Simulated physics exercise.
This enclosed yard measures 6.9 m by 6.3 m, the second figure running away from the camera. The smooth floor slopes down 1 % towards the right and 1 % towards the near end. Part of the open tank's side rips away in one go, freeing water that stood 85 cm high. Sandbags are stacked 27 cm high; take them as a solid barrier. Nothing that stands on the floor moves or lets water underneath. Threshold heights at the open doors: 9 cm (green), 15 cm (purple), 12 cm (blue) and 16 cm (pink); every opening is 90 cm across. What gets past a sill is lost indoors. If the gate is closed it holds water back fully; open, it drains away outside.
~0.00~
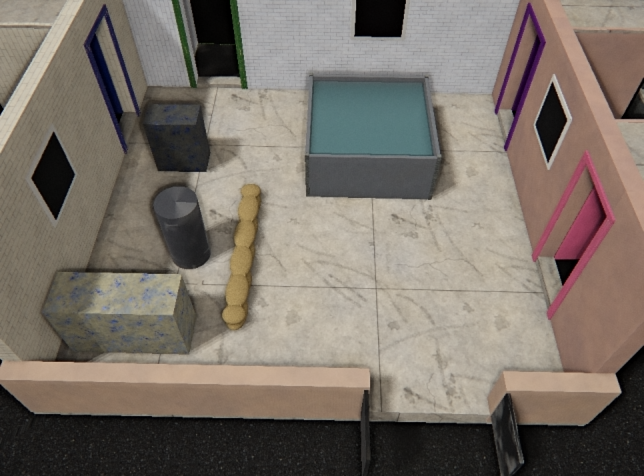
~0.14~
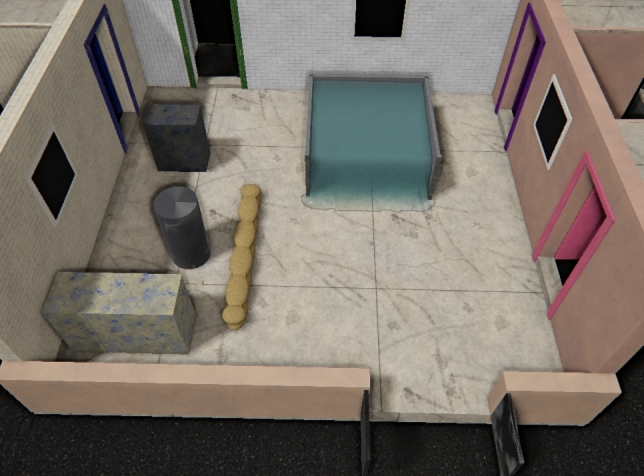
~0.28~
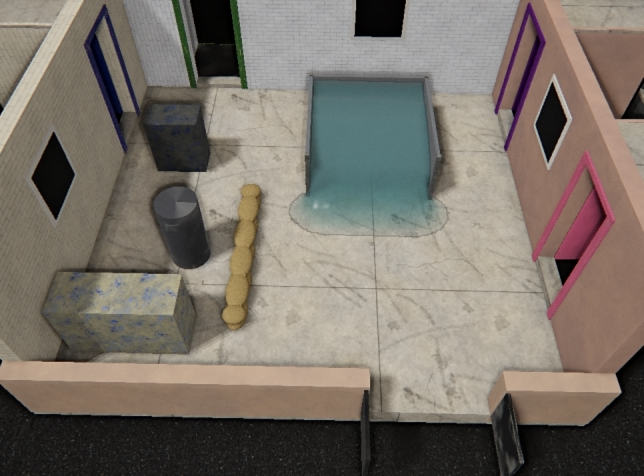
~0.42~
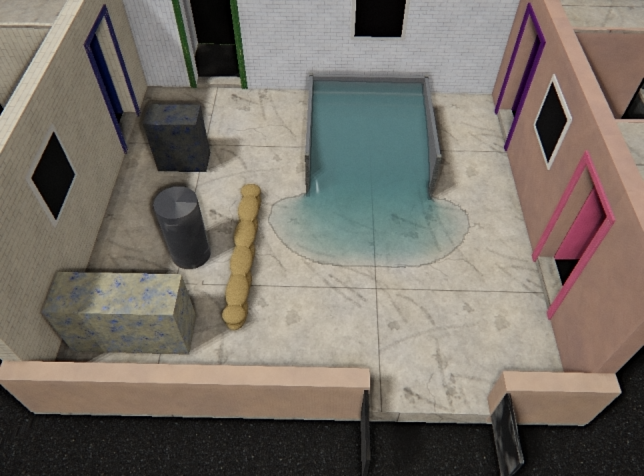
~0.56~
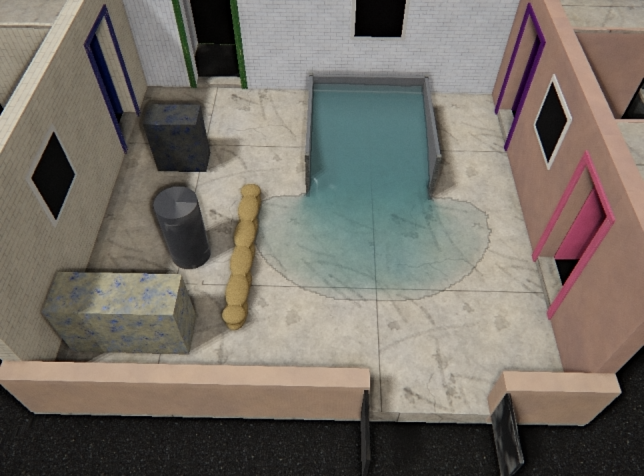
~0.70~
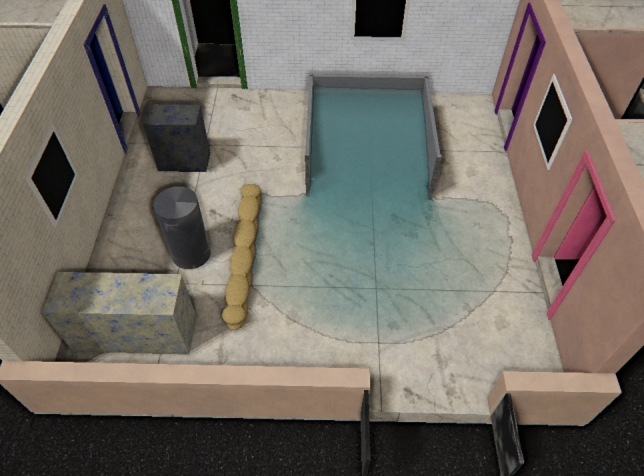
In a walled yard, a grey tank's near side giving way, teal water pouring out and spreading across pale floor beside sandbags.
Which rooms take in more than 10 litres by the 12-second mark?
The water let in: At the green door it stays under the limit; at the purple door it stays under the limit; at the blue door it stays under the limit; at the pink door it does not reach the limit.
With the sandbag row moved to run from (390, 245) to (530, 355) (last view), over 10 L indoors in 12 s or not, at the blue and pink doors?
Against that limit: Blue below, pink over.
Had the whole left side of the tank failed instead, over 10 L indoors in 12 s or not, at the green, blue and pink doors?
Against that limit: Green above, blue over, pink below.
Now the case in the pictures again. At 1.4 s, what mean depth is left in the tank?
Roughly 37 cm on average.
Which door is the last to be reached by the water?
It is the green one.
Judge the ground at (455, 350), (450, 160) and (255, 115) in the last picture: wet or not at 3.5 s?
In turn: Under water, not reached, still dry.
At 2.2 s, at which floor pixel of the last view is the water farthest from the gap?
At about (62, 385).
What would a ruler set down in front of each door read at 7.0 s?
In cm: Green 2, purple 3, blue 2, pink 11.
After 1.4 s water covers 40 % of the floor and is deepest (40 cm) near (253, 390); green door not reached, purple door not reached, blue door not reached, pink door 11 cm at the sill, 0 L in.
After 2.2 s water covers 45 % of the floor and is deepest (44 cm) near (567, 398); green door not reached, purple door not reached, blue door not reached, pink door 13 cm at the sill, 0 L in.
After 3.5 s water covers 50 % of the floor and is deepest (38 cm) near (48, 385); green door not reached, purple door not reached, blue door not reached, pink door 15 cm at the sill, 0 L in.
After 7.0 s water covers 80 % of the floor and is deepest (14 cm) near (567, 398); green door 2 cm at the sill, 0 L in, purple door 3 cm at the sill, 0 L in, blue door 2 cm at the sill, 0 L in, pink door 11 cm at the sill, 1 L in.
After 12.0 s water covers 90 % of the floor and is deepest (10 cm) near (554, 398); green door 1 cm at the sill, 0 L in, purple door 8 cm at the sill, 0 L in, blue door 1 cm at the sill, 0 L in, pink door 9 cm at the sill, 1 L in.
